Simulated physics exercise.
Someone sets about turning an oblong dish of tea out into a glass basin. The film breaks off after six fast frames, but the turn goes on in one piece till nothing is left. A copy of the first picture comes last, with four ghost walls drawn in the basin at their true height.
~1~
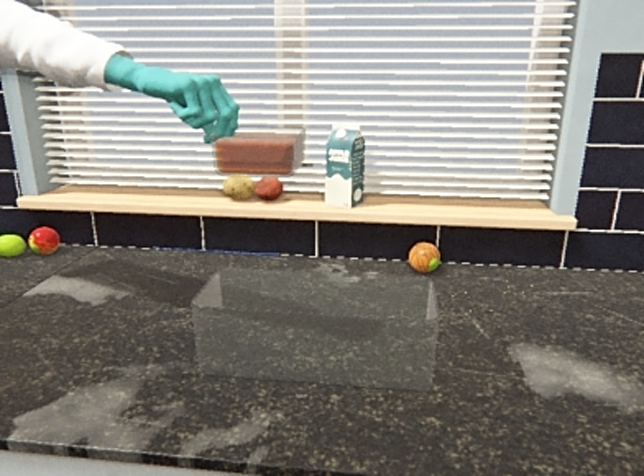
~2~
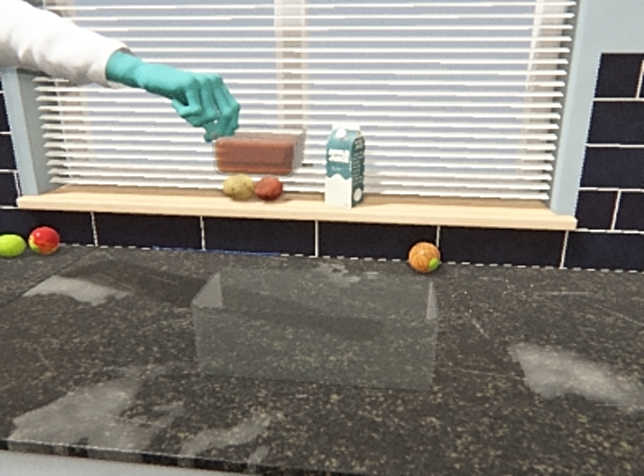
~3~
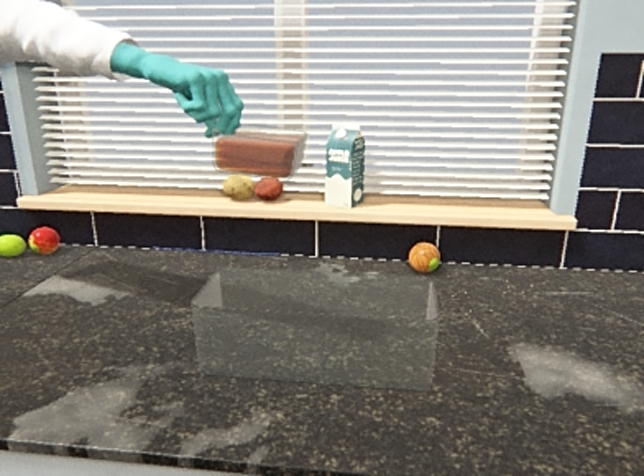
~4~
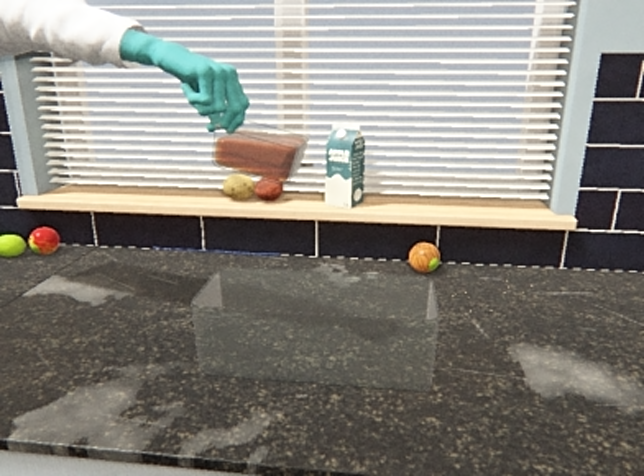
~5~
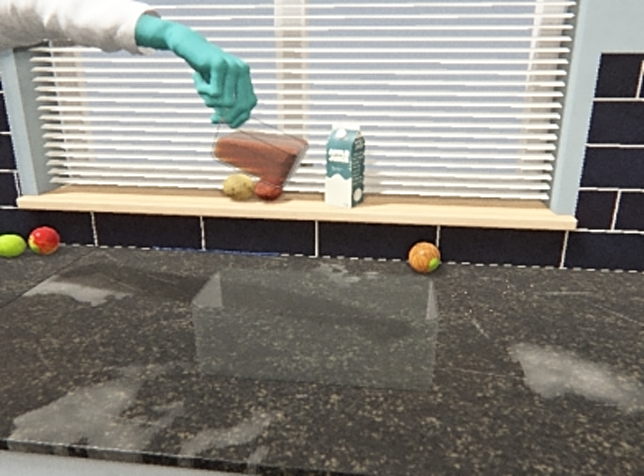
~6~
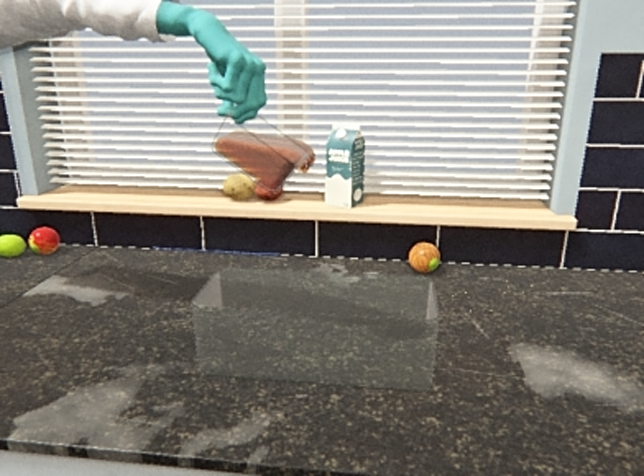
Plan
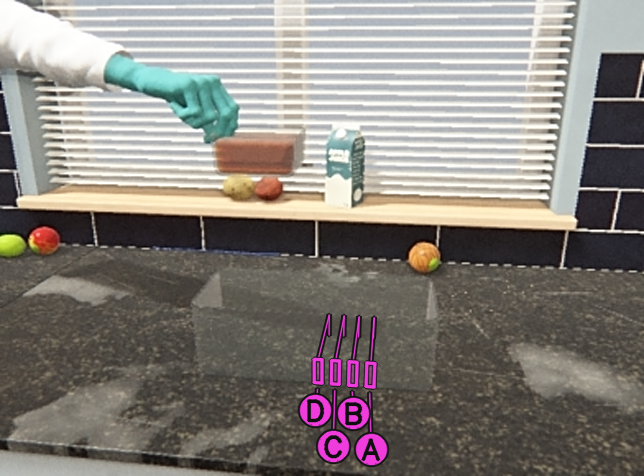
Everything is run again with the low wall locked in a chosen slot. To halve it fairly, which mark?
B.
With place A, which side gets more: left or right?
The left side.
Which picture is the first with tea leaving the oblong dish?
Picture 5.
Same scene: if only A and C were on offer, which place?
C it is.
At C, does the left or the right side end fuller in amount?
More ends on the right.
On the marked copy, A at (369, 392); B at (352, 391); C at (334, 390); D at (317, 388).
For place A, about 86 % ends left of the wall and 8 % right of it; 6 % is lost outside.
For place B, about 51 % ends left of the wall and 46 % right of it; 3 % is lost outside.
For place C, about 27 % ends left of the wall and 69 % right of it; 3 % is lost outside.
For place D, about 20 % ends left of the wall and 76 % right of it; 3 % is lost outside.
